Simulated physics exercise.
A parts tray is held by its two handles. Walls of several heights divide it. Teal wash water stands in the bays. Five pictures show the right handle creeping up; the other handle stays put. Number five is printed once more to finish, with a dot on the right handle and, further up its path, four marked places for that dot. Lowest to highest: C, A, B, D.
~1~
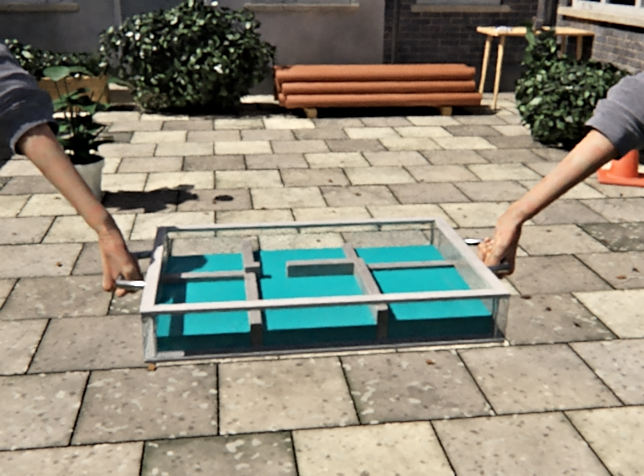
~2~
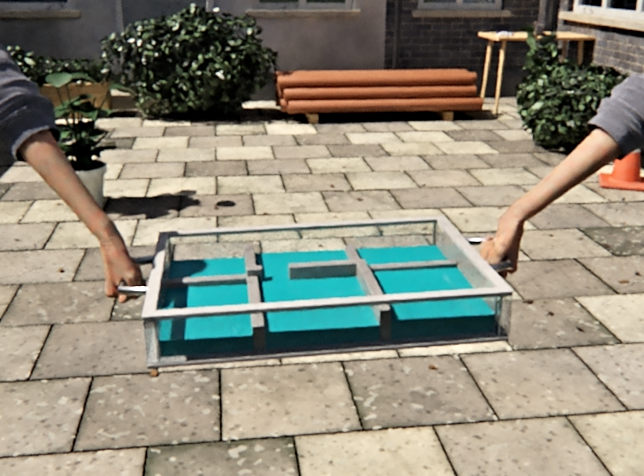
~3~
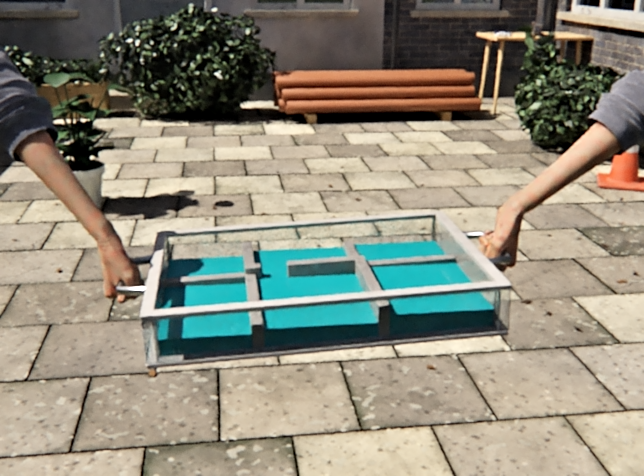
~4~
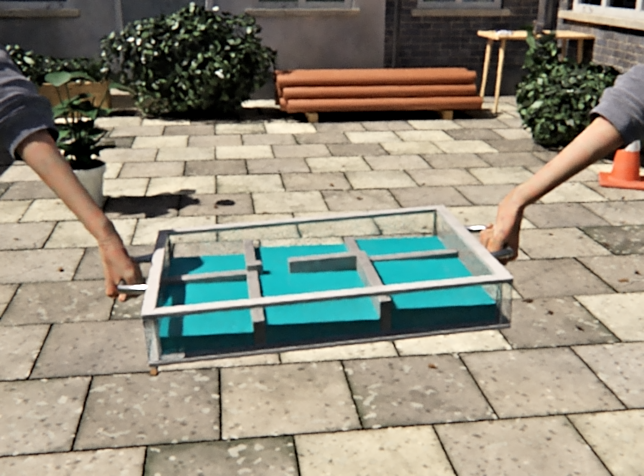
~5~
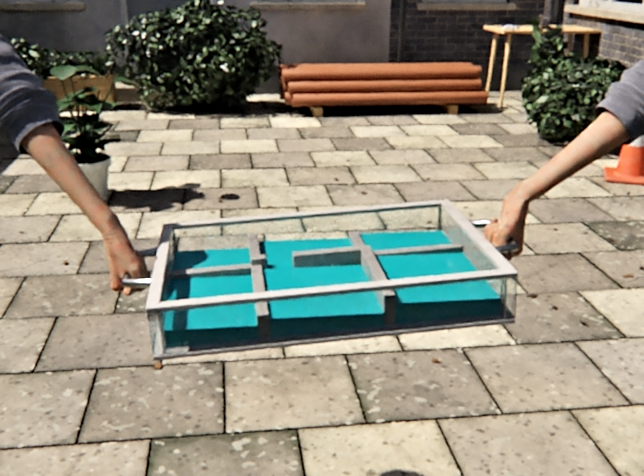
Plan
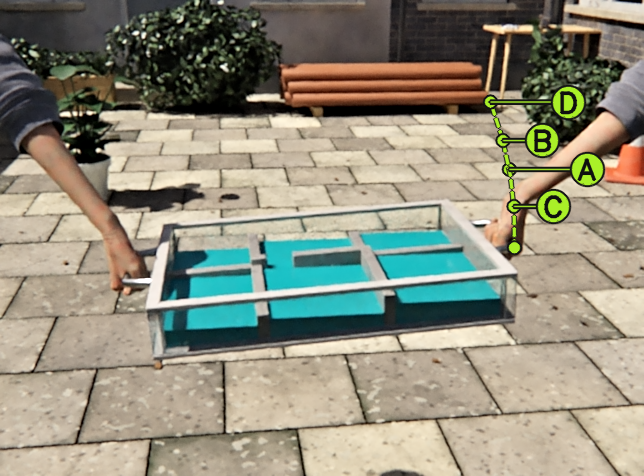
On a paved courtyard, two hands holding a clear-sided, divided tray of teal water by its handles, gradually raising the right side slightly.
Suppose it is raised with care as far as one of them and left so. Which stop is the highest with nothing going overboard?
That is stop A.
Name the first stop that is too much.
B it is.
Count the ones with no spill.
Two.
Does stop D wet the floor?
Yes.
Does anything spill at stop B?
Yes, it does.
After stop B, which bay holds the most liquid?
That is the front left bay.
In lime, A at (509, 169); B at (502, 140); C at (513, 206); D at (490, 102).
If A is chosen, nothing spills; the front left bay holds the most.
If B is chosen, about 7 % goes over the rim.
If C is chosen, nothing spills; the front right bay holds the most.
If D is chosen, about 25 % goes over the rim.
